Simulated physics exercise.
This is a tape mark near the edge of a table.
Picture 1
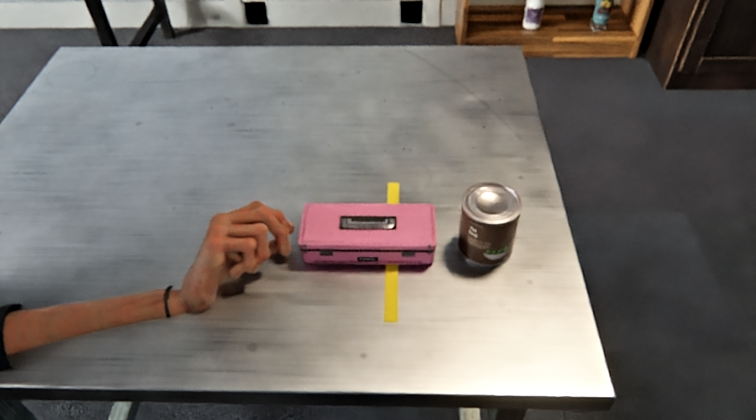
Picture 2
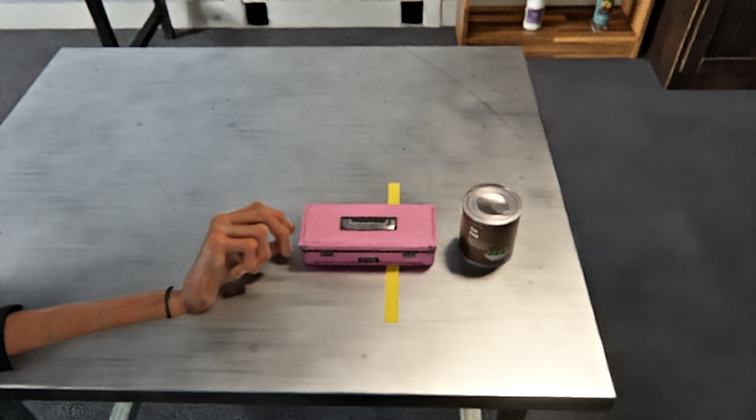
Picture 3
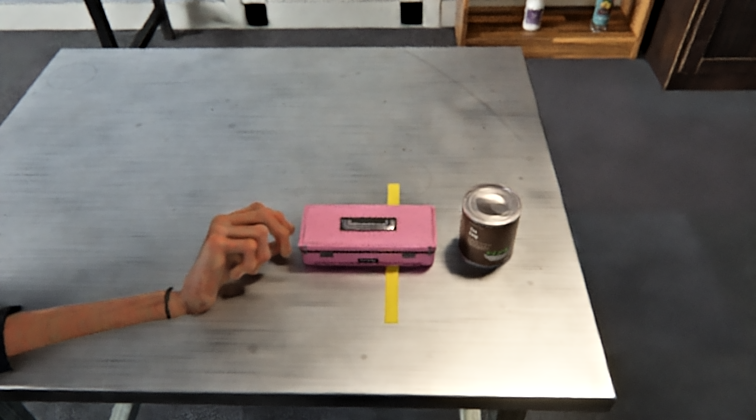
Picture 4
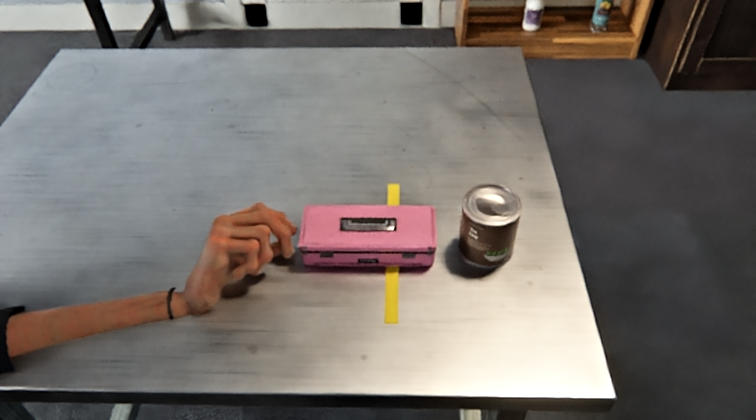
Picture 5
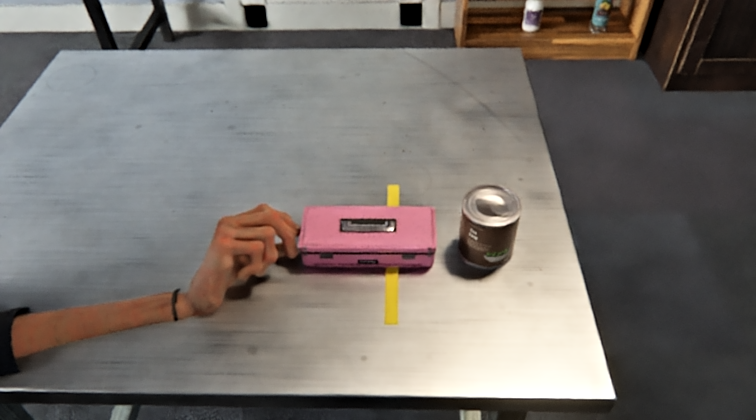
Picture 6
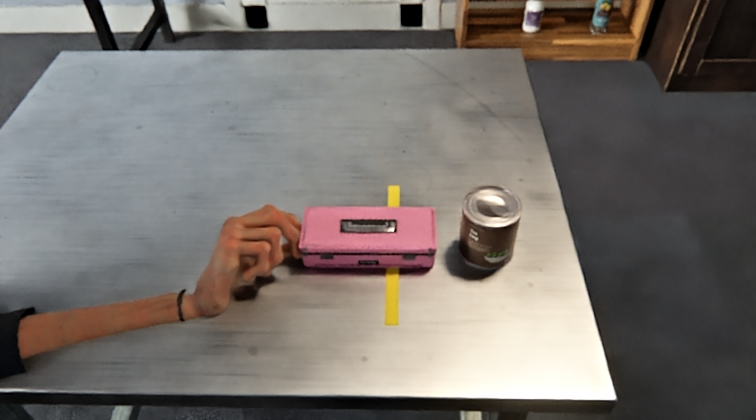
A hand on the left side of a metal table crept slightly right until its fingers met the end of a pink case, which stayed put over yellow tape beside a brown pot.
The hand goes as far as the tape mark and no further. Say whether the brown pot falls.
The brown pot stays put.
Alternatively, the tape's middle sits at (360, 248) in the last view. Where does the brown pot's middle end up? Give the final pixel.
It comes to rest close to (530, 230).
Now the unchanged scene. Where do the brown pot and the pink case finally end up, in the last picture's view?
Final spots: Brown pot at (564, 228), pink case at (465, 238).
Then, 0.54 s later than the last frame, brown pot shifted a little near (509, 228).
Then, 0.88 s later than the last frame, brown pot shifted about its own width near (540, 228).
Then, 1.18 s later than the last frame, brown pot shifted about its own width near (564, 228).
When it is over, the brown pot remains on top, near (565, 228).
